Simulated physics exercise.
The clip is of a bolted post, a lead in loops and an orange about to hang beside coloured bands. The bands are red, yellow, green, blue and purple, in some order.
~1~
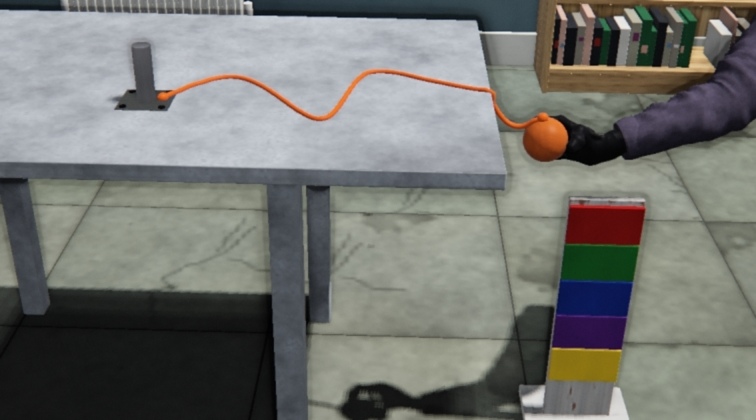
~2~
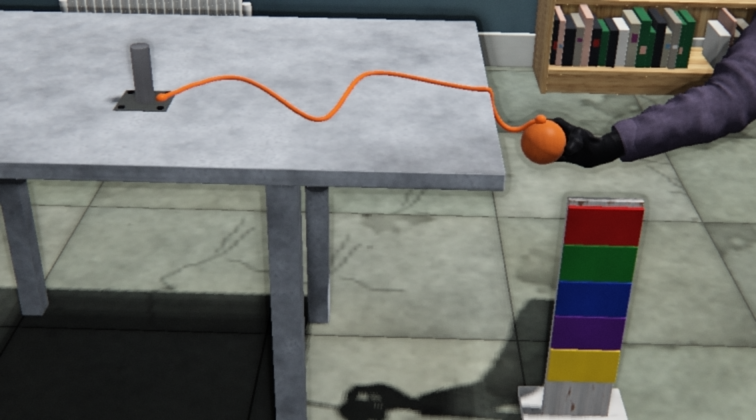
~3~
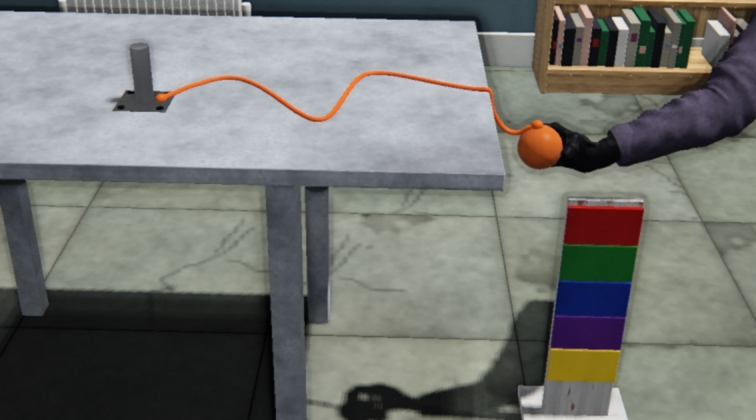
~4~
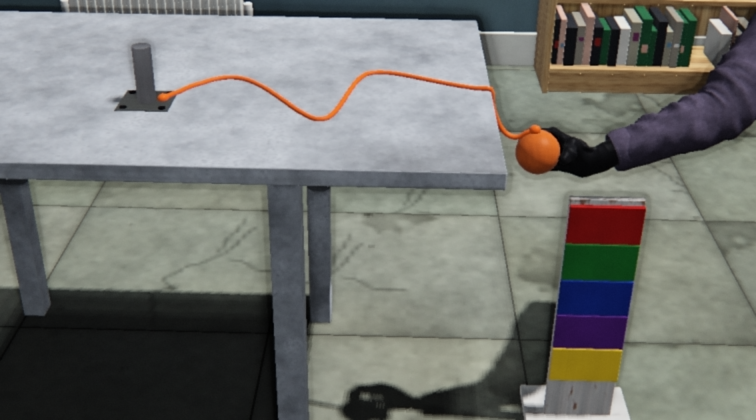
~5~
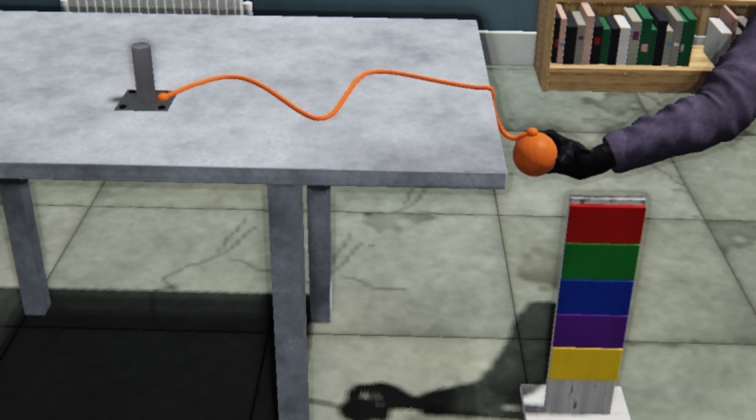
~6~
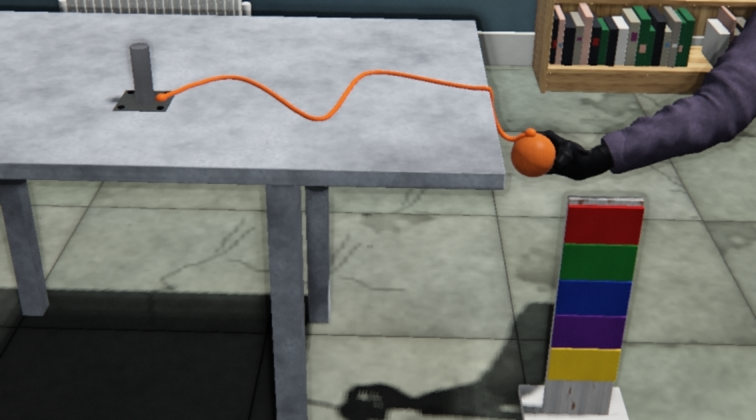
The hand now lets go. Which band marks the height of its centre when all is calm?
The lead holds its middle at purple.
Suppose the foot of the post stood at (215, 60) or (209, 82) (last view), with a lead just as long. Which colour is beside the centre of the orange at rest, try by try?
Taking them in turn: Yellow; yellow.
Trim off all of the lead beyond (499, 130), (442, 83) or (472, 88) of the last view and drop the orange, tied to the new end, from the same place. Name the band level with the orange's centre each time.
Taking them in turn: Blue; red; green.
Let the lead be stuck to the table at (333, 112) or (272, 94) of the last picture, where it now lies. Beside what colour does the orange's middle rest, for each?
It would be green; blue.
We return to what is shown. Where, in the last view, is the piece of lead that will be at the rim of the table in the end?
The one at (351, 87).
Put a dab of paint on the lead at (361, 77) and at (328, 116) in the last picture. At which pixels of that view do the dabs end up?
The first at (490, 131), the second at (413, 100).
Soon after, orange near (512, 306); level with blue.
After that, orange near (447, 323); level with purple.
And then, orange near (489, 331); level with purple.
In the end, orange near (471, 336); level with purple. At purple.
